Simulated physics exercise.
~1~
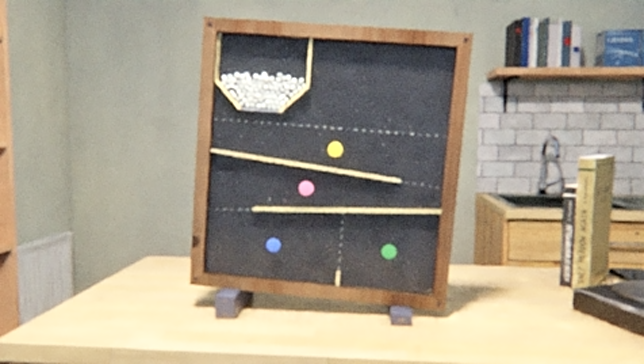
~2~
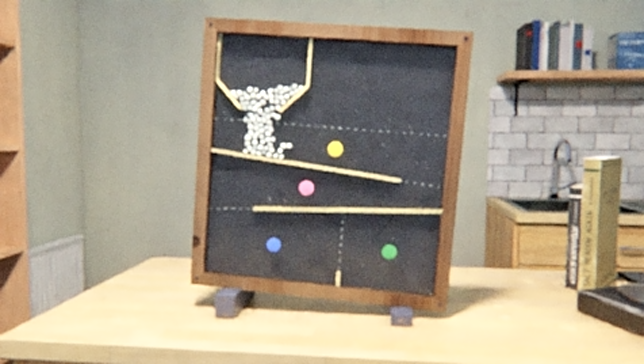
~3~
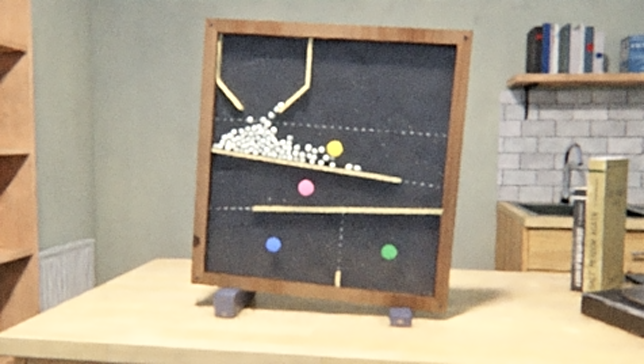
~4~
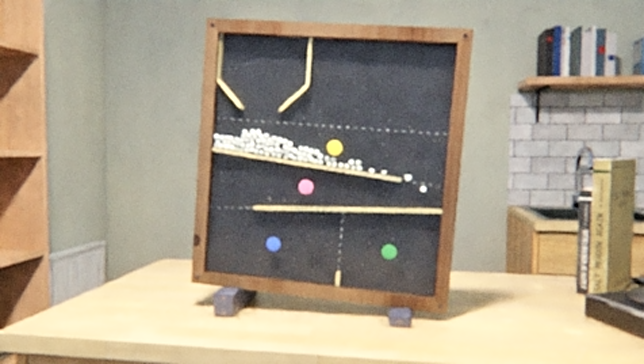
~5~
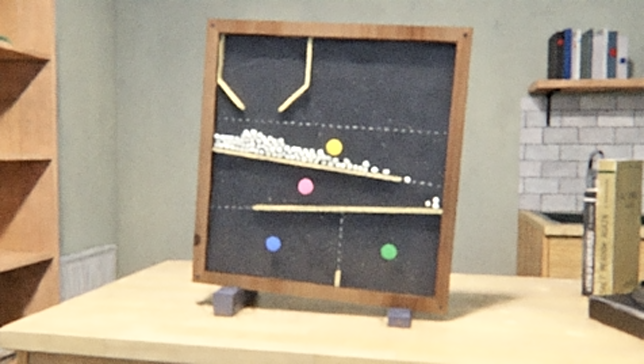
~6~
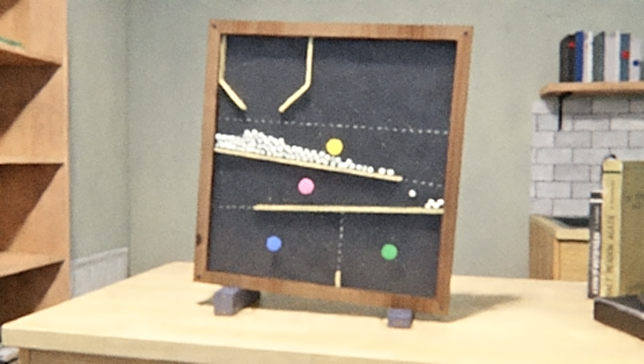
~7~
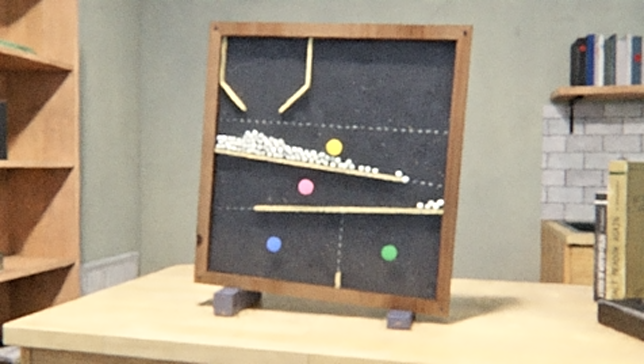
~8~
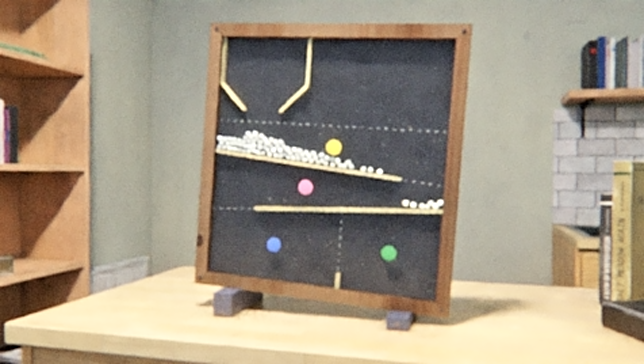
White pills poured out of a hopper at the top left of an upright framed board and heaped along the sloping ledge below, where most stayed beside the yellow sticker, while a few dropped off its right end and settled on the lower ledge.
